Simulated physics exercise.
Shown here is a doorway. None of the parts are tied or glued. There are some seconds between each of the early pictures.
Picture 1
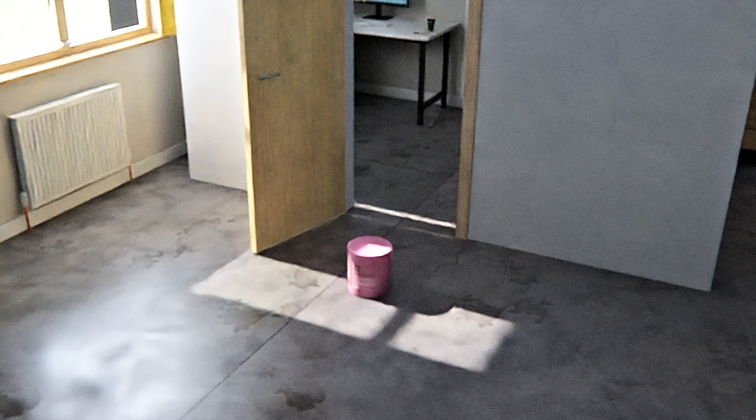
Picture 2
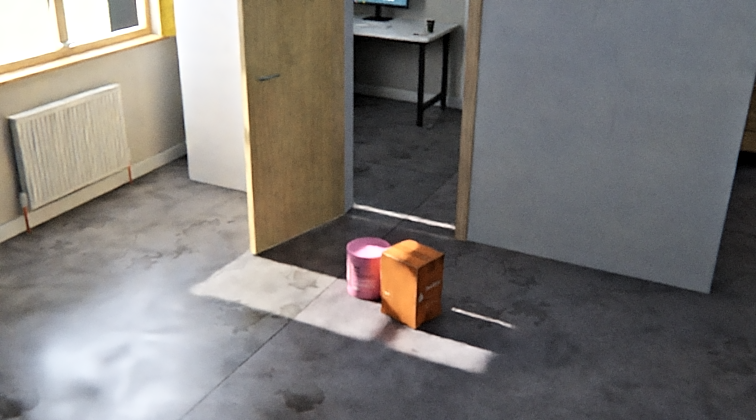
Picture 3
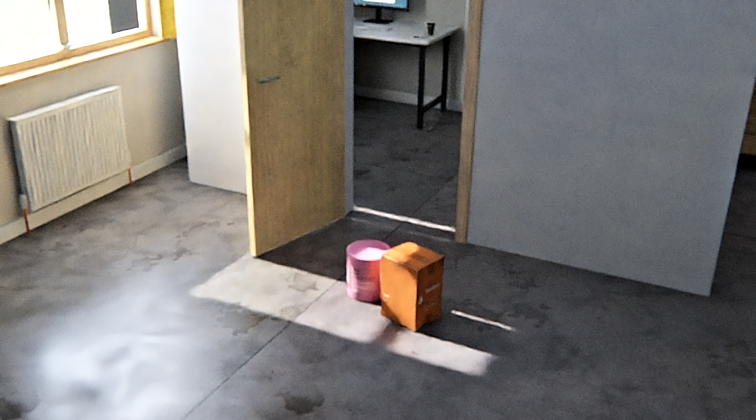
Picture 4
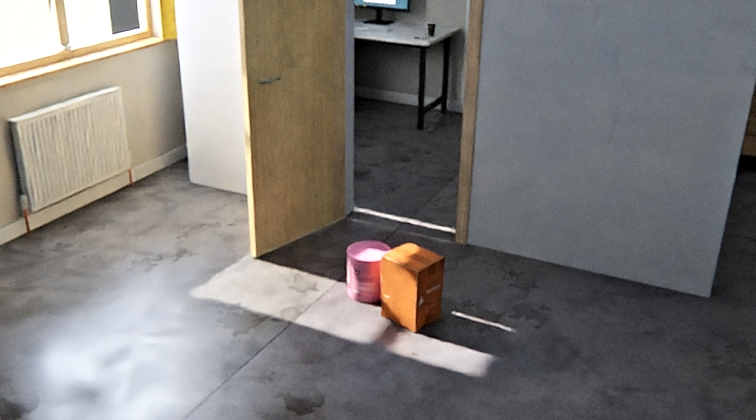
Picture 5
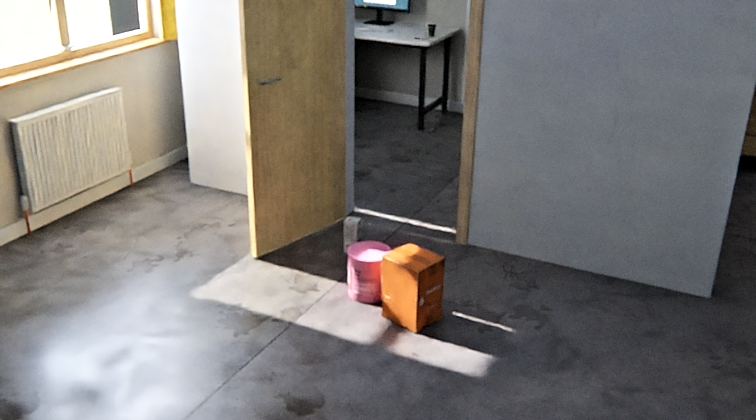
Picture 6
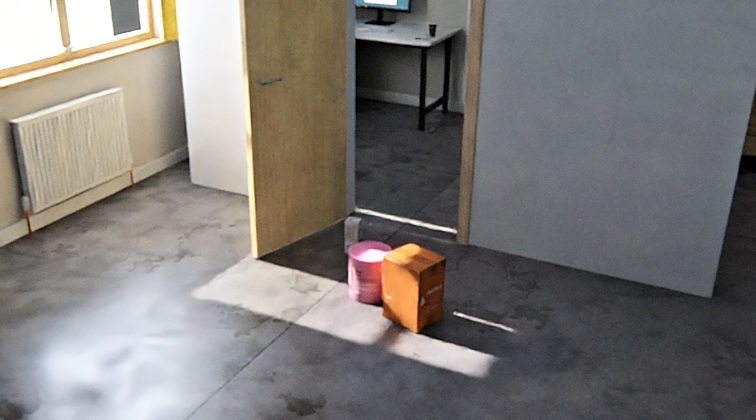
At the start, a pink pail stands alone on the sunlit floor in front of a wide-open door. An orange box then appears to the right of the pail, and later a small whitish carton appears just behind it near the doorway, while the door stays still.
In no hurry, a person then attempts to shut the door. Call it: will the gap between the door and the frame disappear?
Yes, the gap disappears.
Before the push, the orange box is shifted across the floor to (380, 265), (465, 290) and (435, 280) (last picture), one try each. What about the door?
Try 1: It is held up; try 2: It makes it to the frame; try 3: It makes it to the frame.
Then, 1.00 s on from there, door at 69°.
Then, 1.50 s on from there, door at 43°; white carton shifted well along near (381, 233).
Then, 1.90 s on from there, door at 23°; white carton shifted well along near (406, 229).
Then, 2.30 s on from there, door at 4°; white carton shifted well along near (425, 220).
In the end, door at 0°; moved from the start, white carton; the other 2 unmoved. At the end, from the last picture's camera, white carton near (427, 217).
